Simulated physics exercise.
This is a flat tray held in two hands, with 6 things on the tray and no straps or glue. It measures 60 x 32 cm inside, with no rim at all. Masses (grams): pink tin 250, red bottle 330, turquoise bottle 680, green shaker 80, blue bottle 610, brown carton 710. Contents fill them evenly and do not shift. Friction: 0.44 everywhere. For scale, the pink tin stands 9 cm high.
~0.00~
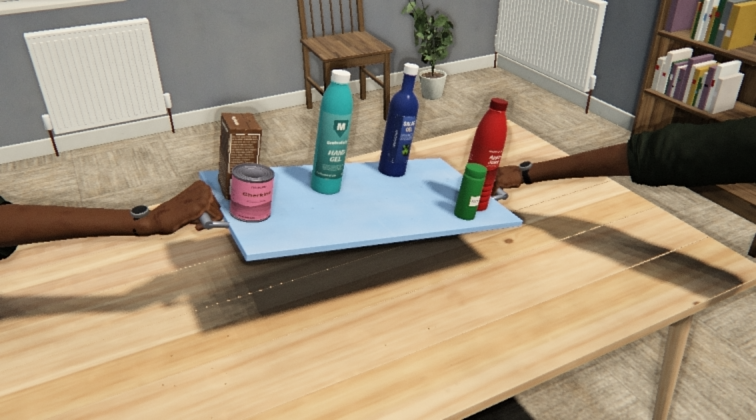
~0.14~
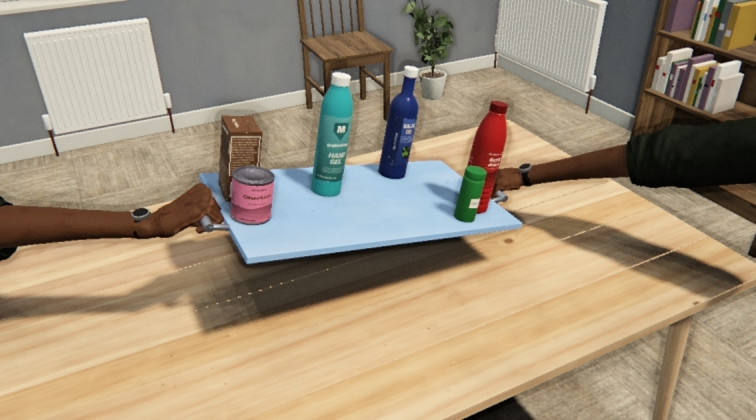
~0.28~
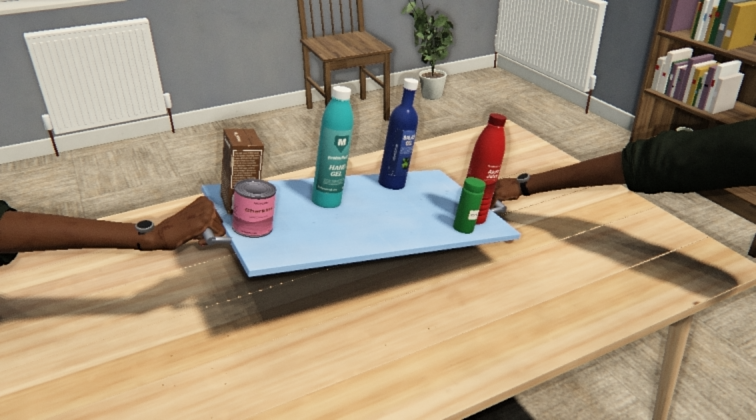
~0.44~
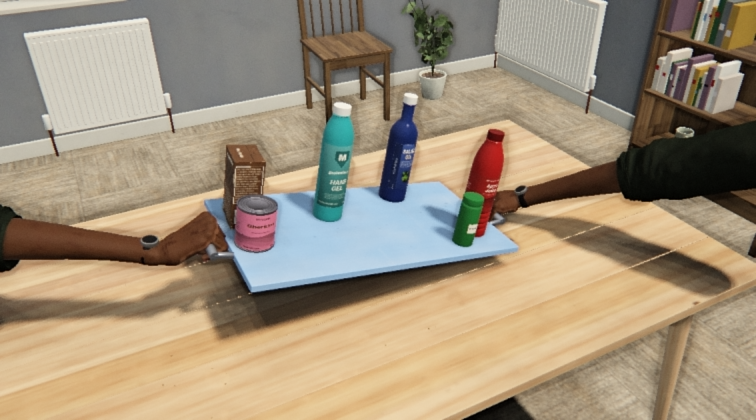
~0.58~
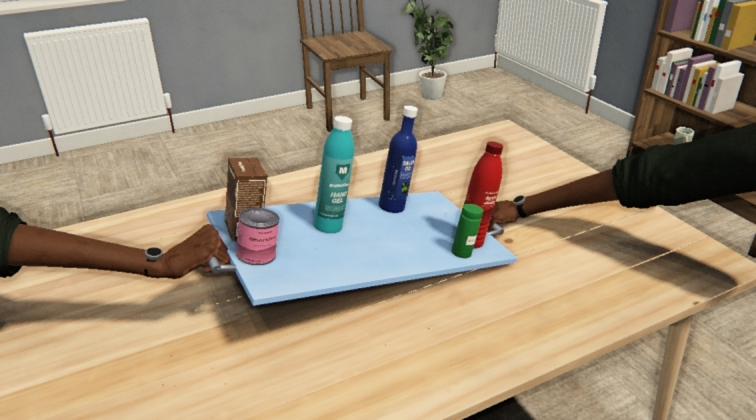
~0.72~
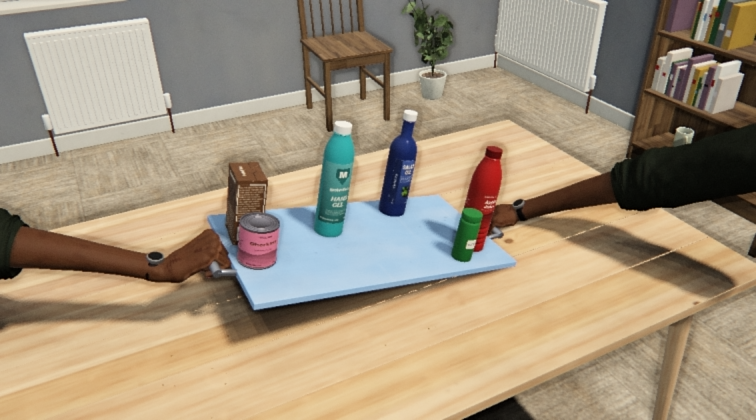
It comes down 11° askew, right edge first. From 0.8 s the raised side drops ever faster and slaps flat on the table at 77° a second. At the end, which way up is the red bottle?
The red bottle stays upright.
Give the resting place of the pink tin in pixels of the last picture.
Around (254, 286).
Around 1.12 s, tray flat on the table; turquoise bottle tipped 4° against what carries it.
Around 1.42 s, tray flat on the table; turquoise bottle tipped 27° against what carries it.
Around 2.52 s, tray flat on the table; turquoise bottle tipped 45° against what carries it; brown carton tipped 8° against what carries it.
Finally (3.3 s), on their side or leaning hard on the tray, turquoise bottle; the other 5 still in place (within 5 cm). In the last view, red bottle near (471, 206).
